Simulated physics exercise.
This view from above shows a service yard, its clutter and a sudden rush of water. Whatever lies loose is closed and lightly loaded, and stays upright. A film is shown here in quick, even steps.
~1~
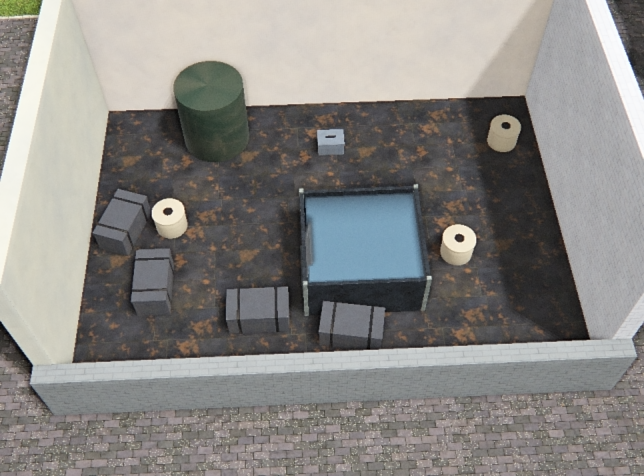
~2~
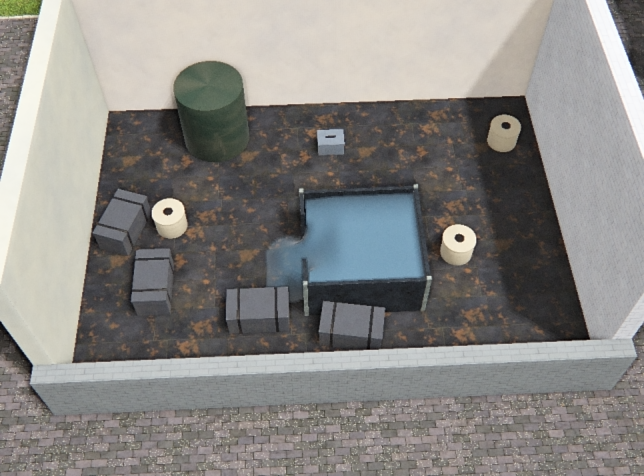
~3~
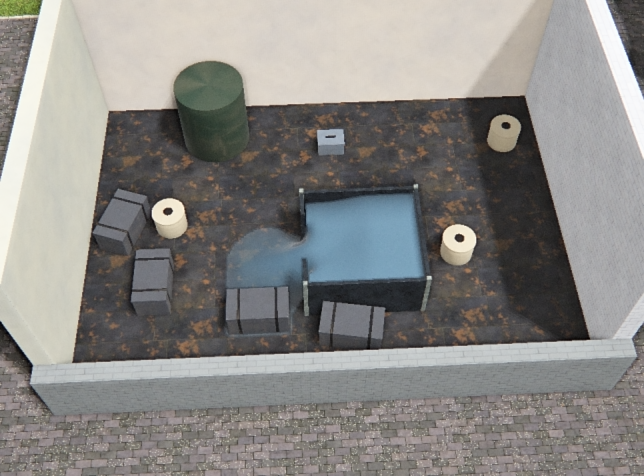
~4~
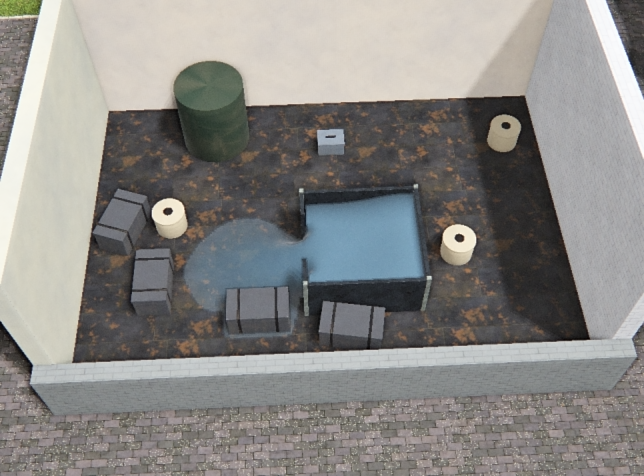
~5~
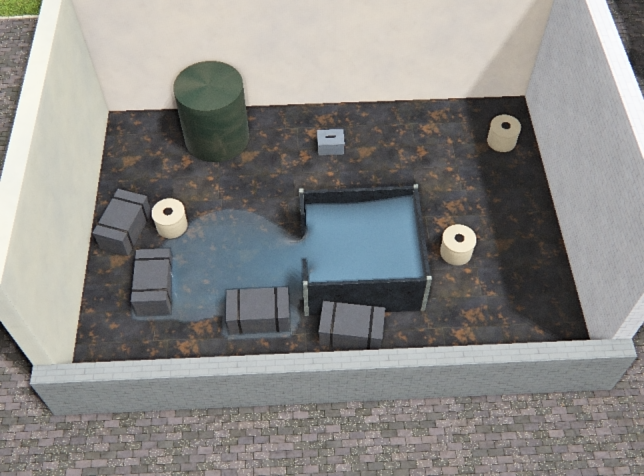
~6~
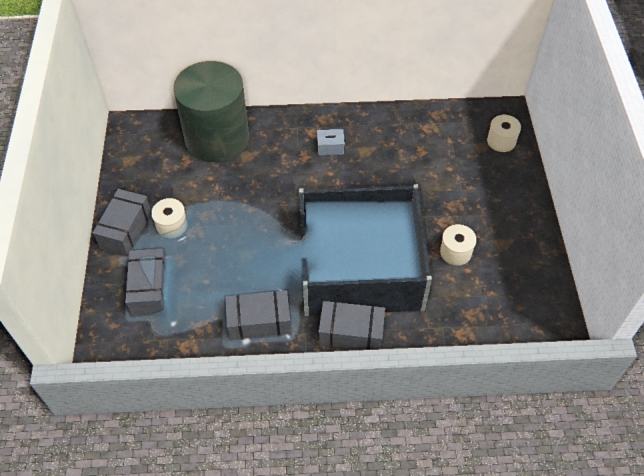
At the start, a walled yard holds dark grey trunks, pale rolls, a green tank and a square pool of still water. Water then bursts from the pool's left side and spreads leftward across the ground, around the trunks and up to a pale roll, while the left trunks shift only slightly.
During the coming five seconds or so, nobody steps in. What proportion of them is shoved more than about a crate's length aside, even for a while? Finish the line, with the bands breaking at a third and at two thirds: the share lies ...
The share lies between a third and two thirds.
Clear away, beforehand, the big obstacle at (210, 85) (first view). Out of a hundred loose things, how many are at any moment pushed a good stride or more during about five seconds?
About 40 per cent.
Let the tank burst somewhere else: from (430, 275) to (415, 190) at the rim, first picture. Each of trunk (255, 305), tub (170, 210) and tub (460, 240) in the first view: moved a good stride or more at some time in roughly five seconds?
Same order as named: Not sent that far; not sent that far; sent that far.
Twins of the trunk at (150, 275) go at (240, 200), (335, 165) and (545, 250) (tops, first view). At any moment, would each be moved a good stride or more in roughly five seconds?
Listed in sequence, the answers are displaced a stride, remains nearby and remains nearby.
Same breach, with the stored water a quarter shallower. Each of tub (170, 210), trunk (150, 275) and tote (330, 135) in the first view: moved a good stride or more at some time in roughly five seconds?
First: Goes past it; second: Goes past it; third: Falls short.
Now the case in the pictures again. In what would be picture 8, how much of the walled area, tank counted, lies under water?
About 30 in a hundred.
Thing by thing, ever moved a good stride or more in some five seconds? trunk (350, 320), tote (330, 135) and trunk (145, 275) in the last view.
Item one never gets that far, item two never gets that far, item three gets that far.
A moment on, 1 of 8 are well off their spots; 0 afloat.
Next, 3 of 8 are well off their spots; 2 afloat.
Later, 3 of 8 are well off their spots; 3 afloat.
In the end, 3 of 8 are well off their spots, and 3 have been at some point; 3 afloat.
